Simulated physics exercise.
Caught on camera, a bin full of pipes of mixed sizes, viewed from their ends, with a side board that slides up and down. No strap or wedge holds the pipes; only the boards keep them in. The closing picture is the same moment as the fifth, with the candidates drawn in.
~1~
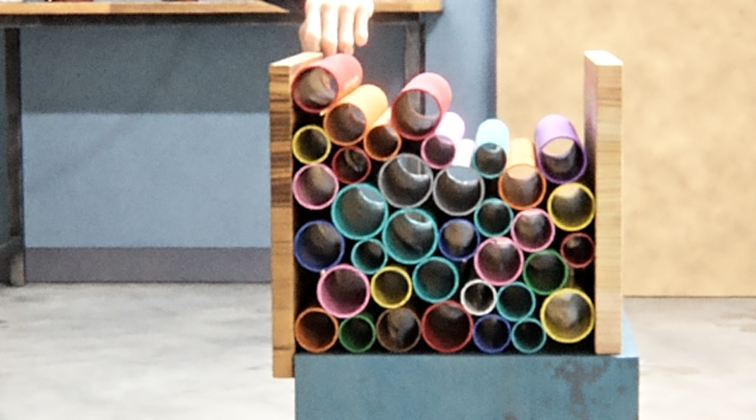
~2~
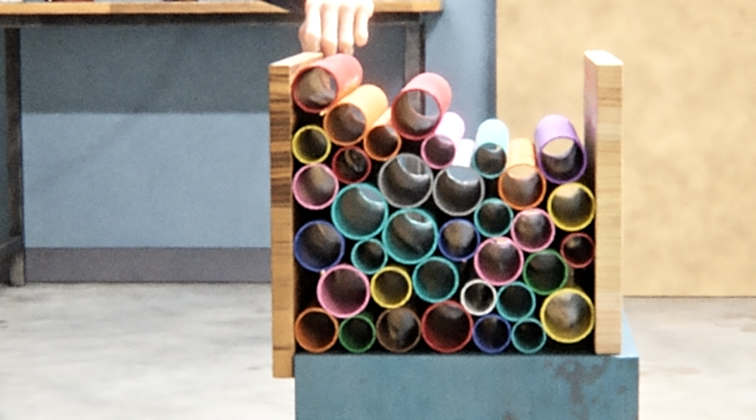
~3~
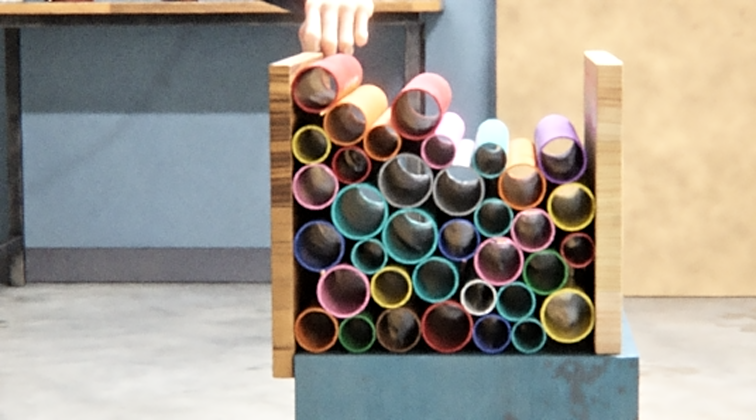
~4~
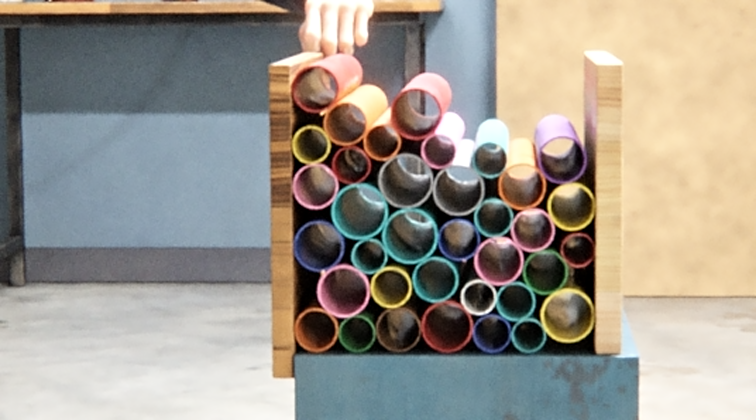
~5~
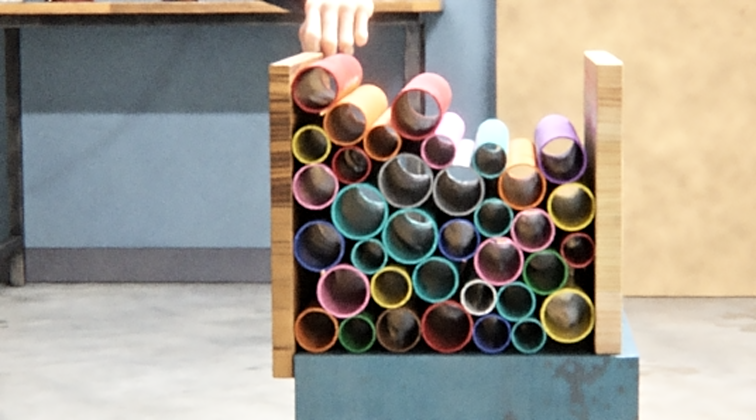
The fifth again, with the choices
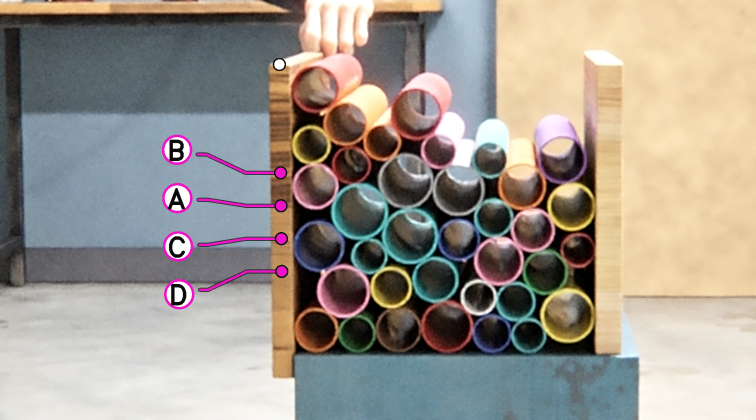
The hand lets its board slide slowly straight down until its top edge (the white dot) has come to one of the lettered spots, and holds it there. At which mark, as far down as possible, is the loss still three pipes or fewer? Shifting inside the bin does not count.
Down to A.
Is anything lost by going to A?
Yes, at A.
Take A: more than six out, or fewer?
At A, fewer than six.
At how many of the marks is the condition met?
Two of them.
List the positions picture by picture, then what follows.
The first picture shows a turquoise pipe (516, 301); a turquoise pipe (360, 211); a pink pipe (315, 186).
The second picture shows a pink pipe (315, 186); a red pipe (352, 165).
The third picture shows an orange pipe (346, 123); a red pipe (416, 113).
The fourth picture shows side board (304, 200); an orange pipe (317, 330).
The fifth picture shows a turquoise pipe (529, 335); a turquoise pipe (516, 301); a turquoise pipe (360, 211).
On the copy, A at (281, 205); B at (281, 173); C at (282, 238); D at (282, 271); the white dot at (280, 64).
On A. First, top of the board (292, 132).
Then, top of the board (293, 205).
Finally, top of the board (293, 205), three out over the board.
By contrast, B one out over the board; C more than three out over the board; D more than three out over the board.
